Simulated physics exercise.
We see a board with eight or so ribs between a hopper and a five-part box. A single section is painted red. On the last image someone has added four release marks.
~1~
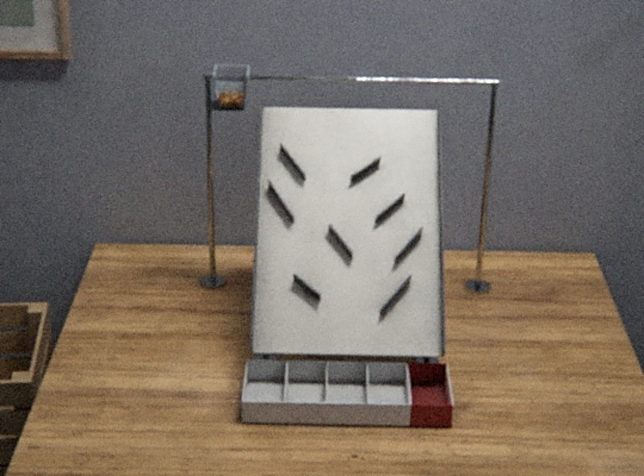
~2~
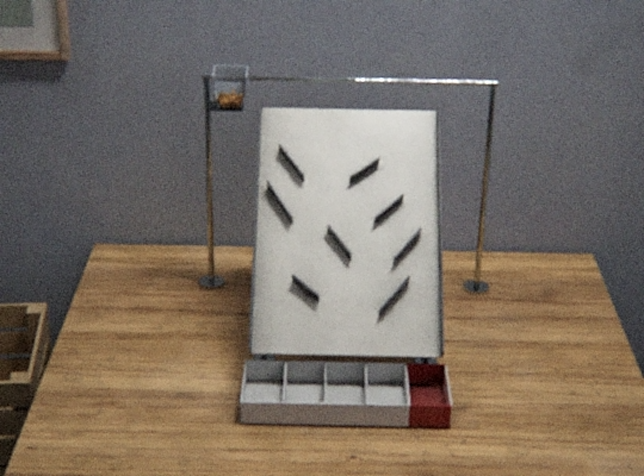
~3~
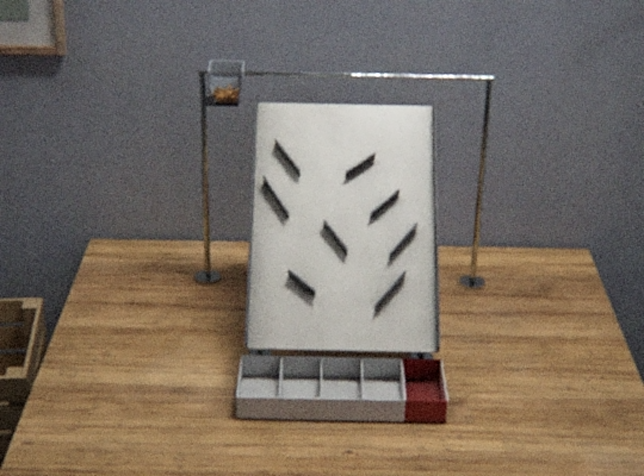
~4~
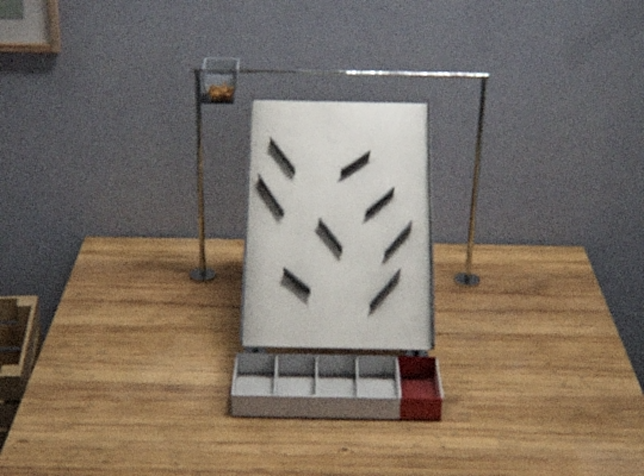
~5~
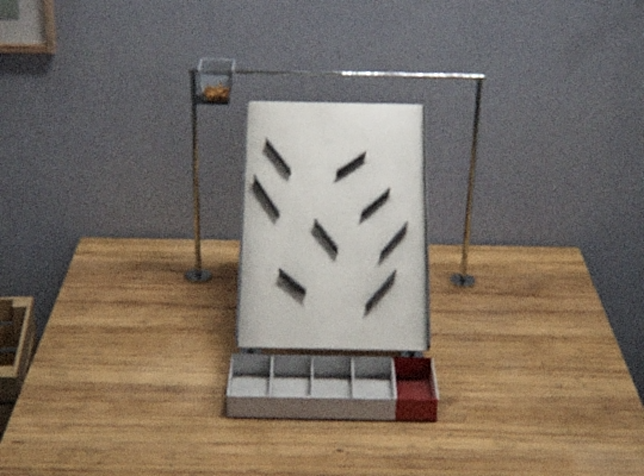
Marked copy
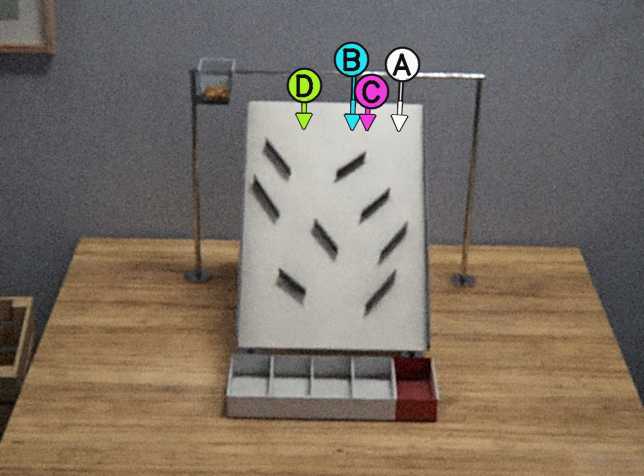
On a wooden table against a grey wall, seen from the front and slightly above, a picture frame's corner and a slatted wooden crate show at the left. A pale board with slanted dark ribs leans behind a grey compartment box with a red right-hand section, beneath a metal bar holding a small clear container of orange-brown pieces at left. The camera shifts slightly, and nothing else moves.
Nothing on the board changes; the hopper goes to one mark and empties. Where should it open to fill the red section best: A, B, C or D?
Best: A.
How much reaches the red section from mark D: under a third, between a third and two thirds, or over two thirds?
It is under a third.
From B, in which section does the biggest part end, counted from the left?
It is the third one.
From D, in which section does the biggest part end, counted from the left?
The third.
On the marked copy, mark A meets the board at (399, 125); mark B meets the board at (352, 124); mark C meets the board at (367, 124); mark D meets the board at (303, 123).
If A is chosen, close to half in the red section, close to half in other sections.
If B is chosen, none at all in the red section, all but a few in other sections, only a few held on the board.
If C is chosen, a small share in the red section, all but a few in other sections.
If D is chosen, none at all in the red section, all but a few in other sections.
